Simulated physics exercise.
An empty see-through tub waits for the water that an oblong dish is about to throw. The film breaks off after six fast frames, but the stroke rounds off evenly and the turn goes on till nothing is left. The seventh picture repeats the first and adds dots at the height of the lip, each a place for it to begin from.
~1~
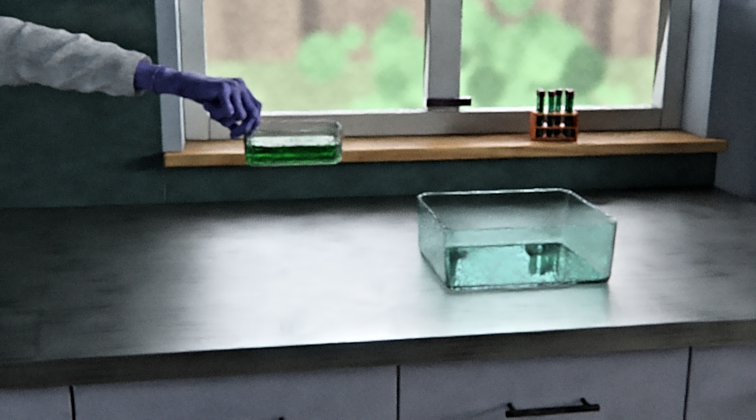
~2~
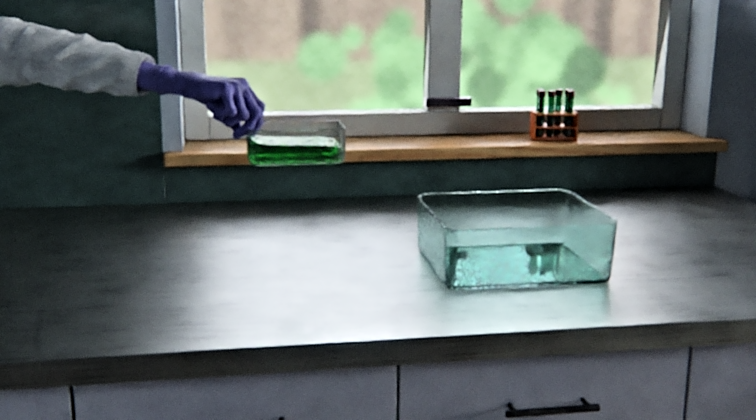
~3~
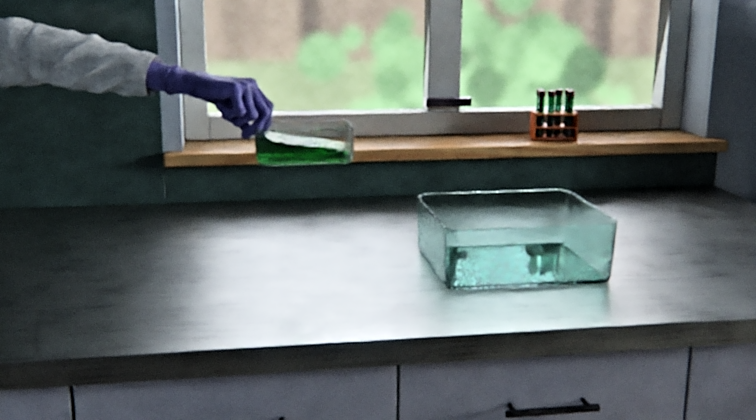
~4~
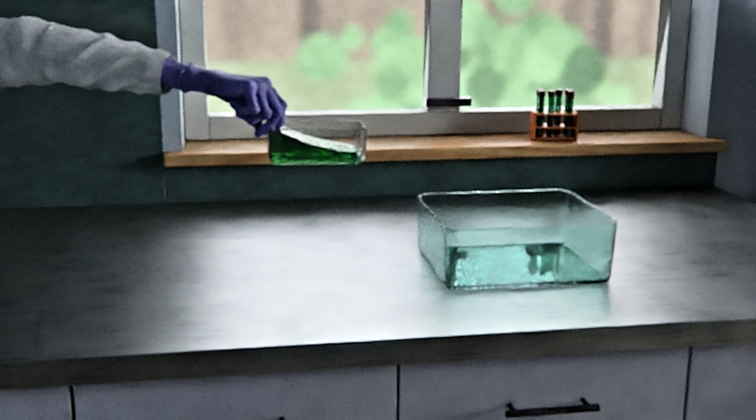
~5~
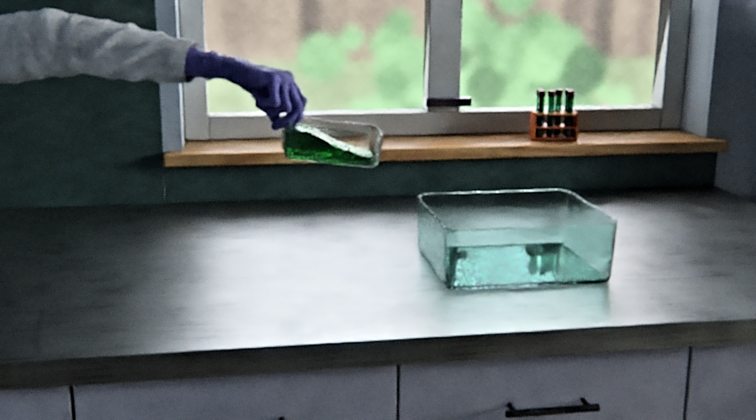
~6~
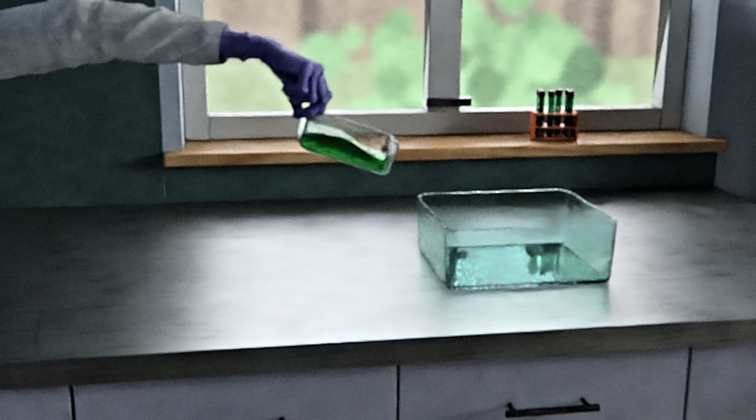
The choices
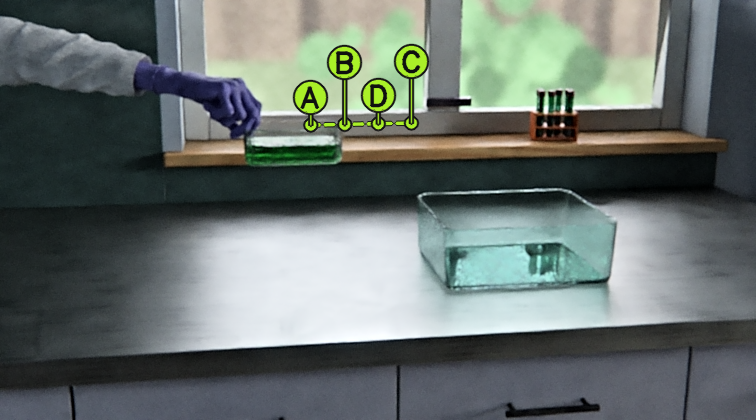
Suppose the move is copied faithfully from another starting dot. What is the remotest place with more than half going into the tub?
Take A.
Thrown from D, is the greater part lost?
No, not at all.
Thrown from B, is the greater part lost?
No.
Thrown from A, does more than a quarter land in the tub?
Yes.
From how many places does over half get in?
All four.
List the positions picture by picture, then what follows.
The first picture shows upright, lip at (338, 124); tub from (444, 289) to (610, 281); nothing has left yet.
The second picture shows upright, lip at (341, 124); nothing has left yet.
The third picture shows upright, lip at (349, 124); nothing has left yet.
The fourth picture shows upright, lip at (362, 124); nothing has left yet.
The fifth picture shows tipped about 8°, lip at (378, 129); nothing has left yet.
The sixth picture shows tipped about 20°, lip at (395, 139); nothing has left yet.
In lime, A at (310, 125); B at (344, 124); C at (411, 123); D at (378, 123).
For place A, about 66 % lands in the tub, 29 % falls short and 5 % goes beside or beyond.
For place B, about 85 % lands in the tub, 9 % falls short and 6 % goes beside or beyond.
For place C, about 94 % lands in the tub, 1 % falls short and 4 % goes beside or beyond.
For place D, about 87 % lands in the tub, 5 % falls short and 8 % goes beside or beyond.
